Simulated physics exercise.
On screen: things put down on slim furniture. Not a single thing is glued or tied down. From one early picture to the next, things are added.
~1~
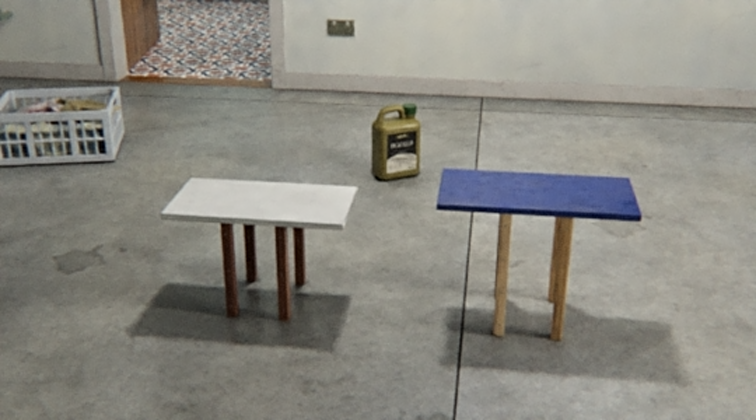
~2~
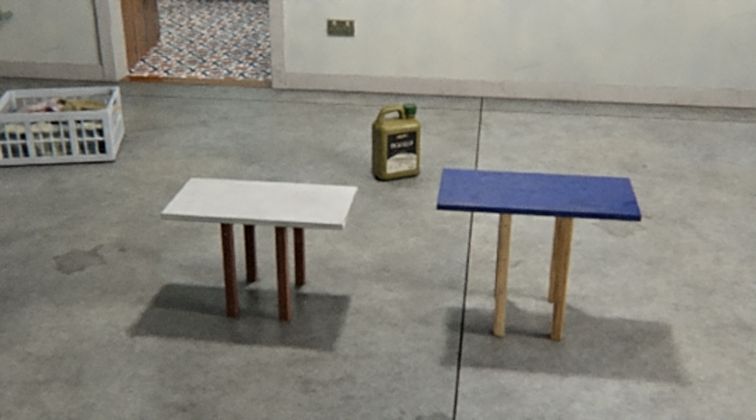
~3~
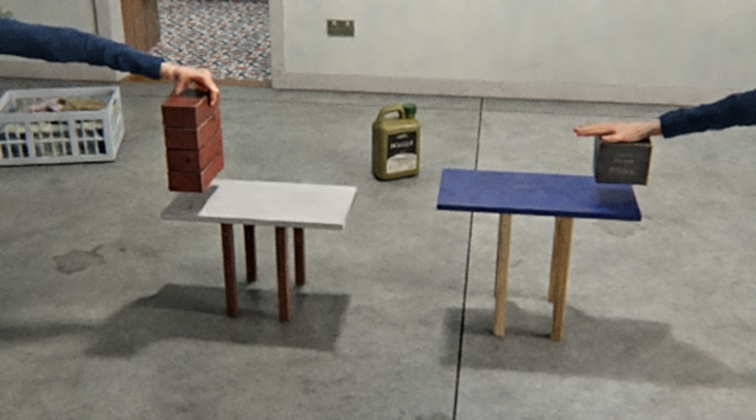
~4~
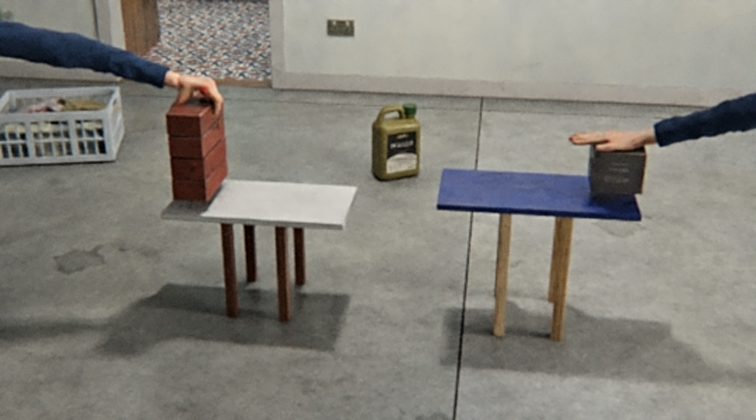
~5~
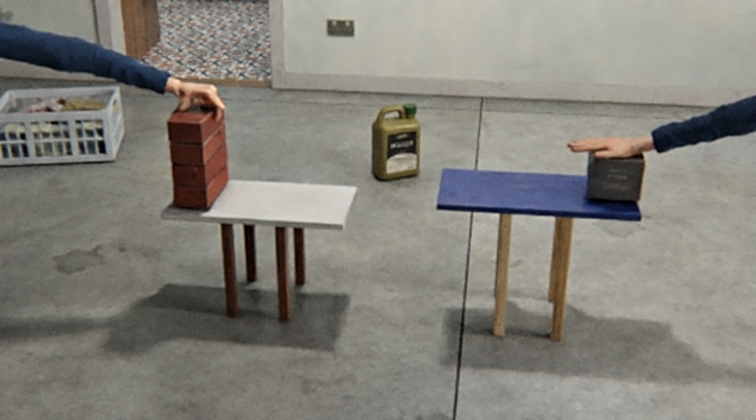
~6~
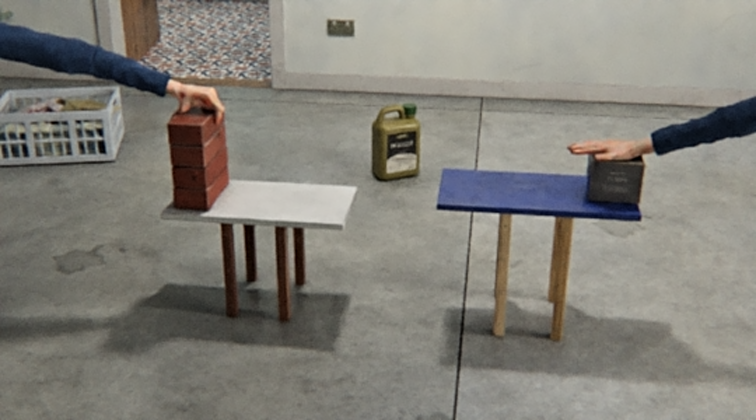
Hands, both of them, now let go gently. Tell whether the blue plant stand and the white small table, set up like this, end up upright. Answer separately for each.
The blue plant stand stays upright, the white small table ends up tipped.
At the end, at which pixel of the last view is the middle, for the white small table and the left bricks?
The white small table around (165, 223); the left bricks around (56, 269).
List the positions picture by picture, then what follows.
The first picture shows blue plant stand (536, 194); white small table (263, 203).
The second picture shows white small table (263, 203).
The third picture shows still on the way; blue plant stand (536, 194); right box (621, 157).
The fourth picture shows still on the way; white small table (263, 203); left bricks (198, 146).
The fifth picture shows still on the way; blue plant stand (536, 194); right box (615, 172).
The sixth picture shows in place, still held; blue plant stand (536, 194); white small table (263, 203); left bricks (200, 155).
Then, 0.56 s past the last view, blue plant stand at rest near (536, 194); white small table leaning 35° off how it started near (200, 200).
Finally, the blue plant stand holds firm, near (536, 194); the white small table overbalances, near (165, 223).
